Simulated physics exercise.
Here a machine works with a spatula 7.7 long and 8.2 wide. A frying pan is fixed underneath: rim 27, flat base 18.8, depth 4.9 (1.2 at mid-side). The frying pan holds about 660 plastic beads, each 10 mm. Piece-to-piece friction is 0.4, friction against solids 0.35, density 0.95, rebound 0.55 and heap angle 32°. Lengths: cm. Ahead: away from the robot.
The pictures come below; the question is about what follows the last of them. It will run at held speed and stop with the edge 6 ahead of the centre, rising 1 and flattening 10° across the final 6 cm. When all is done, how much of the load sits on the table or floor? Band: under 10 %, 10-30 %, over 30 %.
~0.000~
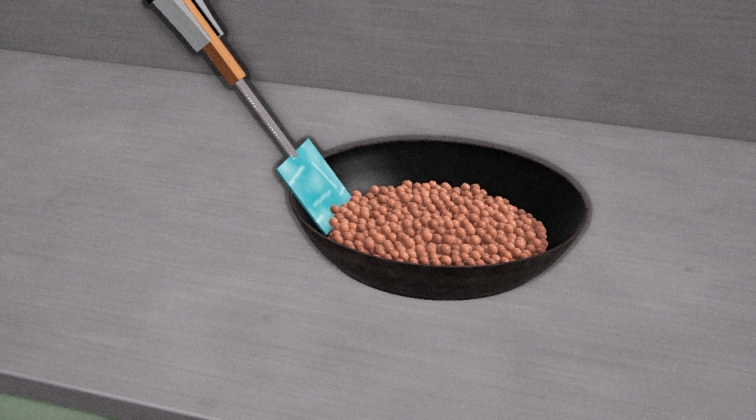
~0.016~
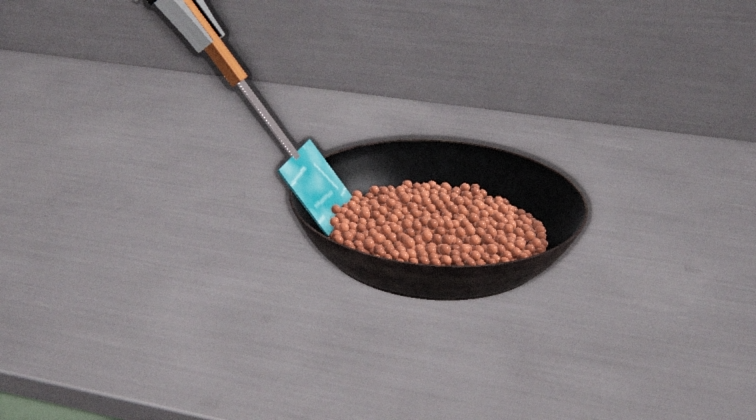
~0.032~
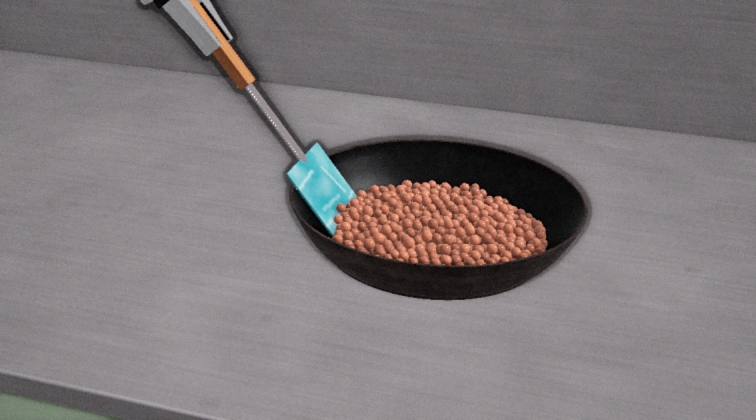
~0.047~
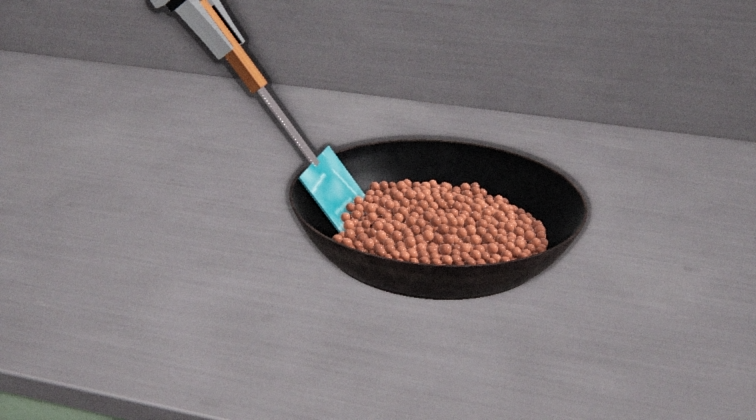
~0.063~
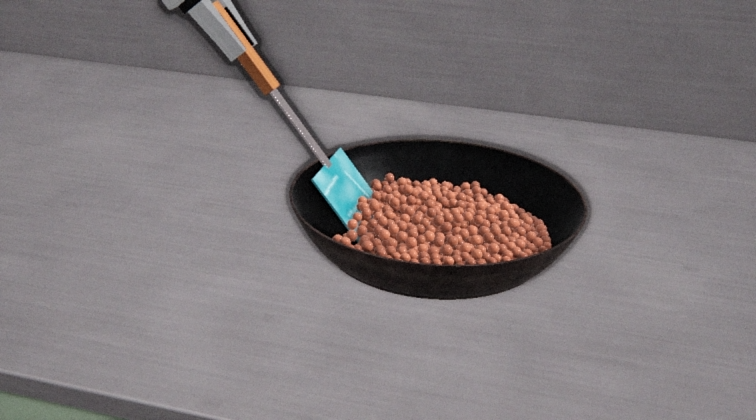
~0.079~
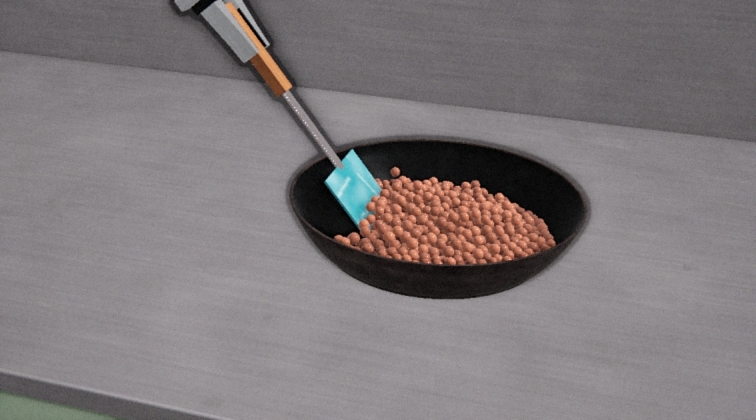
Under 10 %.
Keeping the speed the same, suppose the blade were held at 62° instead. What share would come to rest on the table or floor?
That gives about 0 in a hundred.
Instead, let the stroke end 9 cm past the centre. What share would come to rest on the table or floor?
Then around 5 per cent.
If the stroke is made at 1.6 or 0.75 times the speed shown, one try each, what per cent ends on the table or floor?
Some 5 per cent, then some 0 per cent, on the table or floor.
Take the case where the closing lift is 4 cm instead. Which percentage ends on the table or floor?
Some 0 in a hundred.
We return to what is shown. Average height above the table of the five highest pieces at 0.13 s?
Roughly 5 centimetres.
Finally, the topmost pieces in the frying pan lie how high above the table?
It reaches about 5.0 cm.
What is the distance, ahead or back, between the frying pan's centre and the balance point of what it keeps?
About 4.5 centimetres ahead.
After 0.13 s, sloping 51°, highest piece 6 above the table; 660 in the frying pan.
After 0.17 s, sloping 47°, highest piece 5 above the table; 660 in the frying pan.
After 0.40 s, sloping 41°, highest piece 5 above the table; 660 in the frying pan.
After 1.45 s, sloping 41°, highest piece 5 above the table; 660 in the frying pan.
In the end, 660 in the frying pan. That is 0 % on the table or floor.
